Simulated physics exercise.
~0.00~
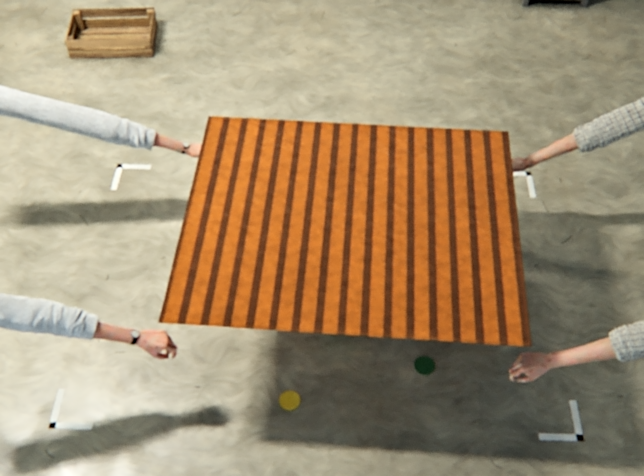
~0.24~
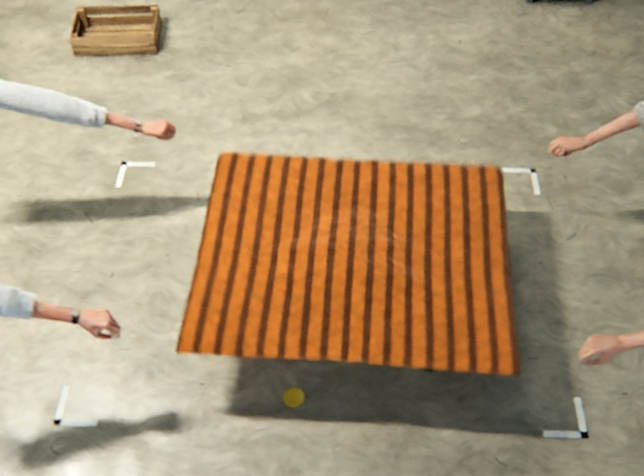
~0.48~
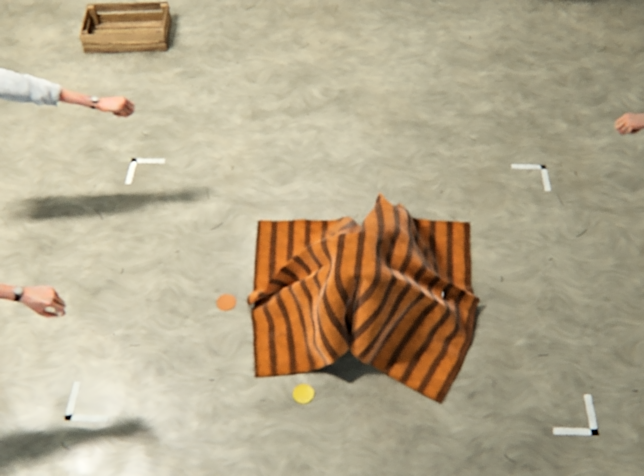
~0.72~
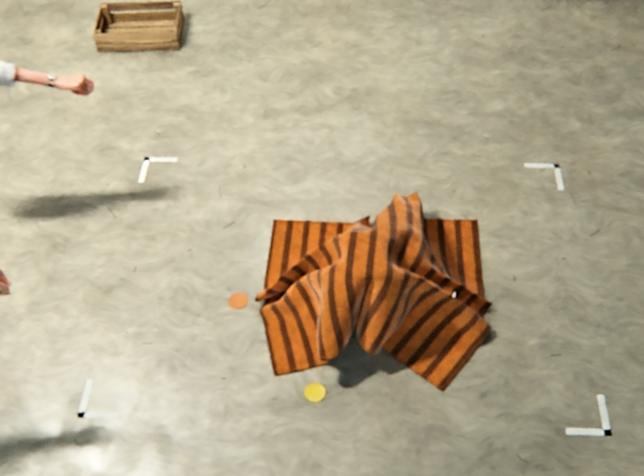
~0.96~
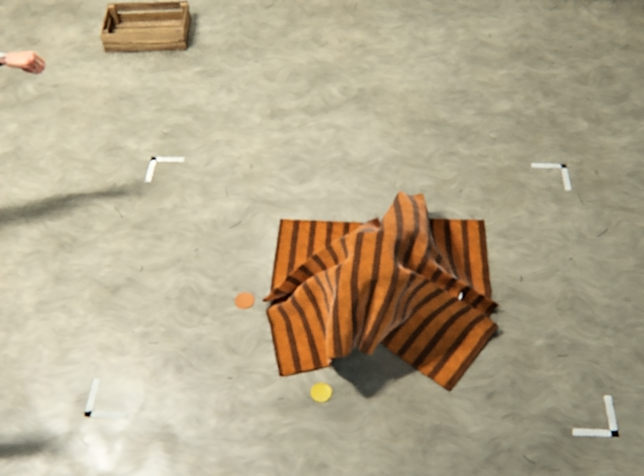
An orange sheet with dark stripes is held flat by four hands, two on each side, above a grey concrete floor seen from high above. A wooden crate sits at the upper left, white corner marks frame the area, and a yellow disc and a dark green one lie near the sheet's front edge. The hands let go and the sheet drops, hiding the green disc, while the arms draw back. It crumples over hidden objects into raised folds and a peak. The view shifts slightly left, and the sheet rests still, with the yellow disc and an orange one uncovered beside it.
